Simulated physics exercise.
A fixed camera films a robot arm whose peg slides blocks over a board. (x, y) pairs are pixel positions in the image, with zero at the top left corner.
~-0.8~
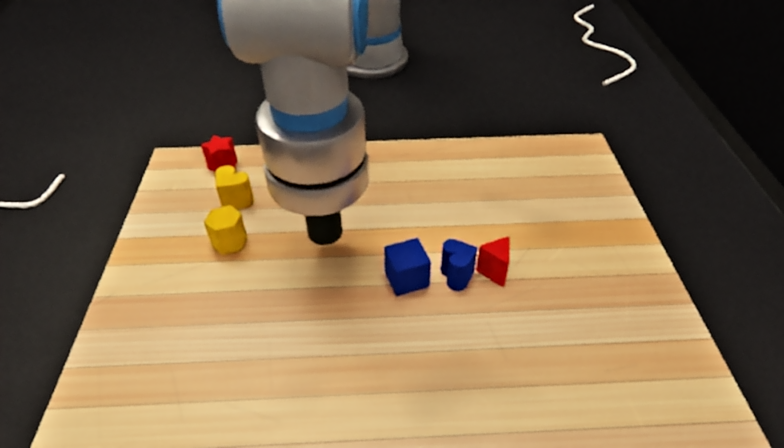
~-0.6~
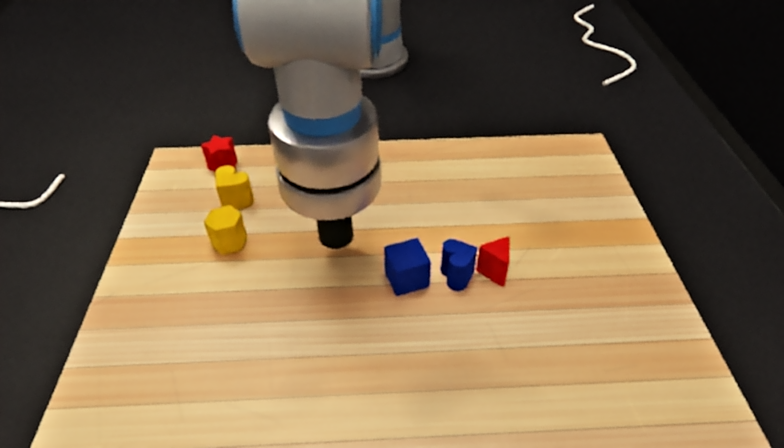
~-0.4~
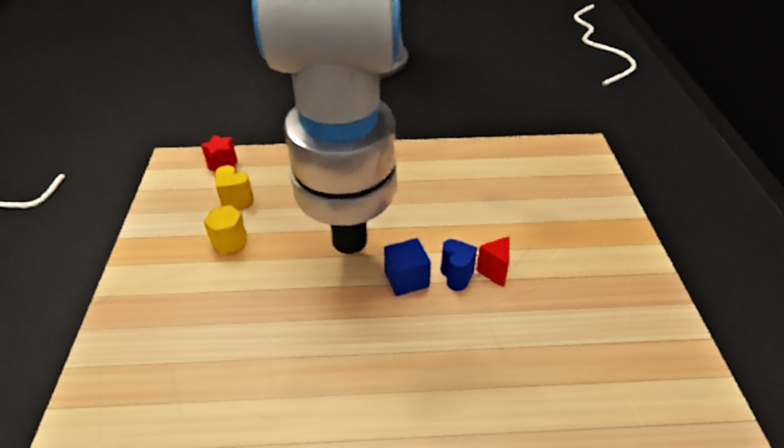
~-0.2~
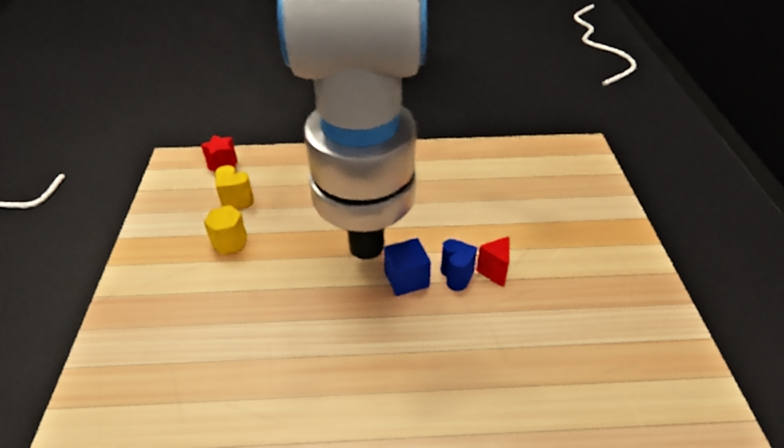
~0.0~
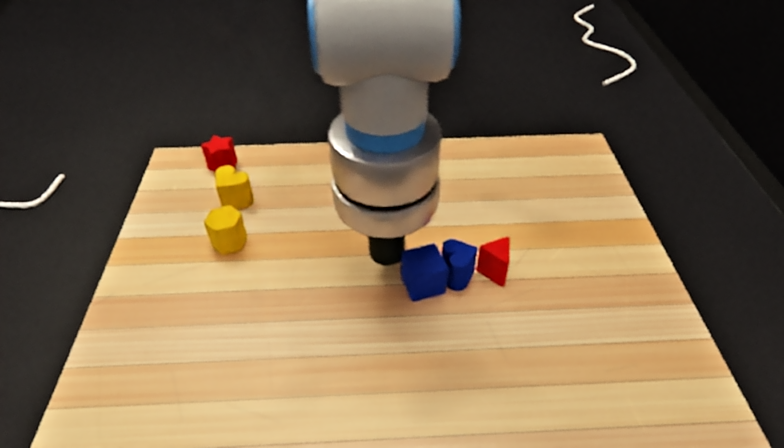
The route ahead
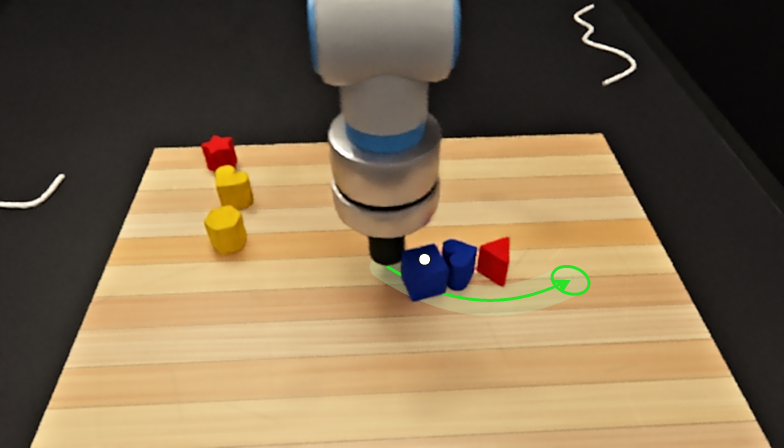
On a wooden board, a robot arm moves right toward the blue cube and pushes it against the blue heart-shaped block.
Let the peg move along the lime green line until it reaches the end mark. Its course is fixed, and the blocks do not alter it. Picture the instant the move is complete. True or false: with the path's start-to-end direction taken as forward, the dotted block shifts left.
The statement is false.
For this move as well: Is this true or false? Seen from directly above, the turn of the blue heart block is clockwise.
My answer: False.
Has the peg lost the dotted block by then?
My answer is yes.
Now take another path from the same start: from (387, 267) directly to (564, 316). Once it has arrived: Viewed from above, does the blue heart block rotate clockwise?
Short answer: No.
Path on the board, from (387, 267) through (444, 294) and (512, 299) to (570, 280); the dot is on the blue square piece.
What follows on the original path. One third of the way, peg (446, 280); blue square piece (482, 285), turned 40° anticlockwise; blue heart block (469, 250), turned 40° anticlockwise.
Two thirds of the way, peg (516, 285); blue square piece (544, 302); blue heart block (476, 251), turned 75° anticlockwise; red three-sided block (503, 245), turned 15° clockwise.
At the end, peg (575, 266); blue square piece (545, 303); blue heart block (476, 251), turned 75° anticlockwise; red three-sided block (503, 245), turned 15° clockwise.
